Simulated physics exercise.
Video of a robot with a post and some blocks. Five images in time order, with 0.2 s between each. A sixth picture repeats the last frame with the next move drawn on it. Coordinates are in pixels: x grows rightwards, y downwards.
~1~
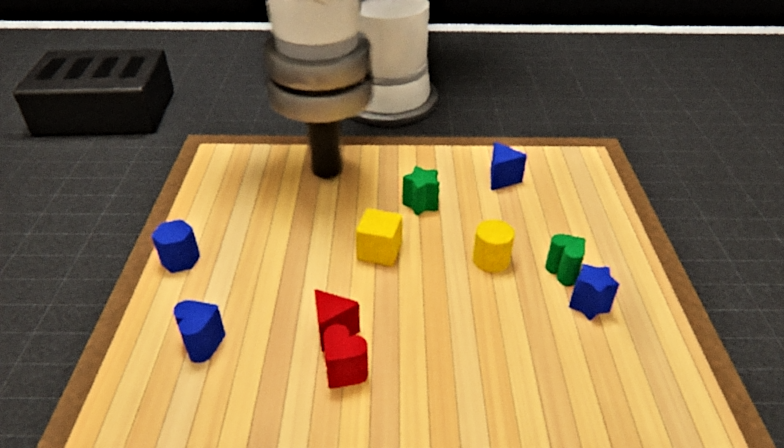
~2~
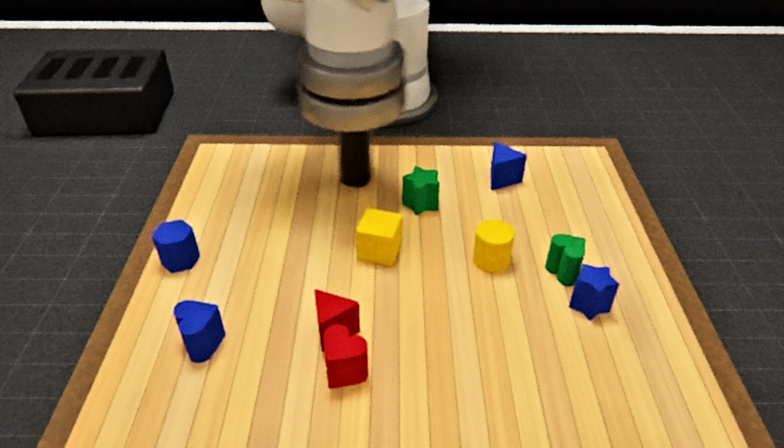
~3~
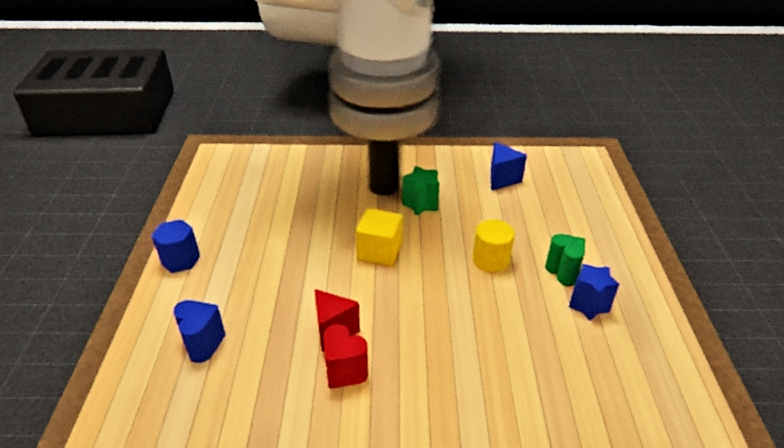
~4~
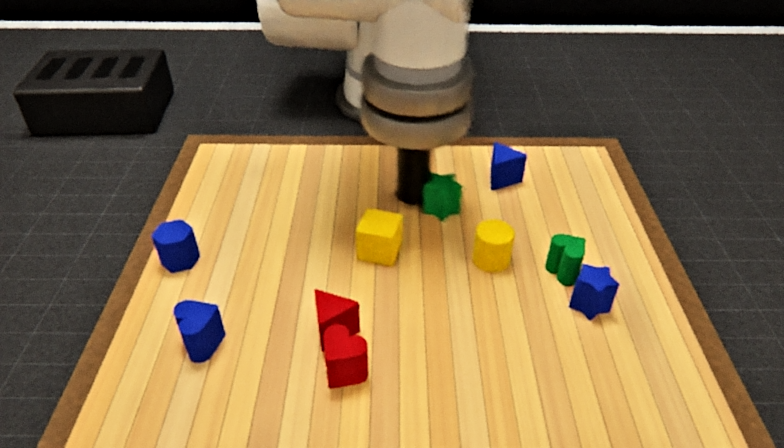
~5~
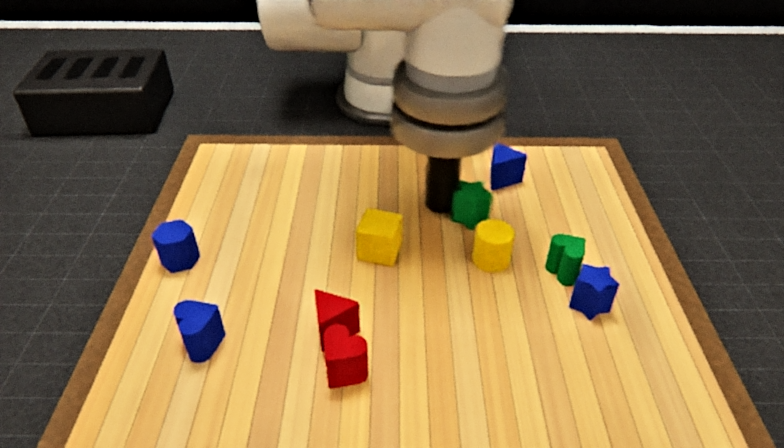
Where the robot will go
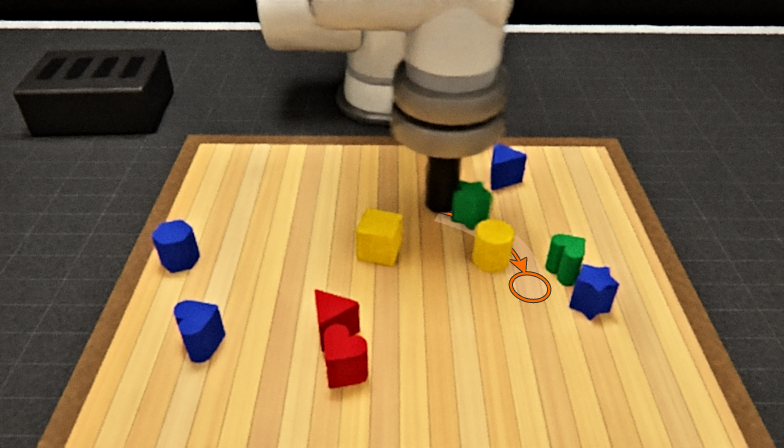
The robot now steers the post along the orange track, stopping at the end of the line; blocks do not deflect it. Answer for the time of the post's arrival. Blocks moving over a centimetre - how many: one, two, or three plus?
Blocks moved: Two.
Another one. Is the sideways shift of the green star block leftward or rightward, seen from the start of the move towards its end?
Moves left.
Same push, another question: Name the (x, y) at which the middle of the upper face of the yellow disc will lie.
Its top middle: (496, 259).
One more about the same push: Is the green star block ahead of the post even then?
Answer: No.
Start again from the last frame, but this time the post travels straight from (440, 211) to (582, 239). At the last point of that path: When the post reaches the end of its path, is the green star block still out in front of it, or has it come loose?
In the end it is ahead.
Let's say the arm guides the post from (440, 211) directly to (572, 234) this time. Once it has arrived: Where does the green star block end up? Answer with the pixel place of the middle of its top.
The spot you're after is about (613, 214) in the image.
The drawn path runs from (440, 211) through (481, 226) and (513, 252) to (530, 287).
On the path given first. One third of the way, post at (483, 218); green star block at (518, 203).
Two thirds of the way, post at (515, 244); green star block at (545, 213), turned 45° anticlockwise; yellow disc at (498, 243).
At the end, post at (532, 279); green star block at (546, 213), turned 50° anticlockwise; yellow disc at (496, 259); green heart-shaped block not moved.
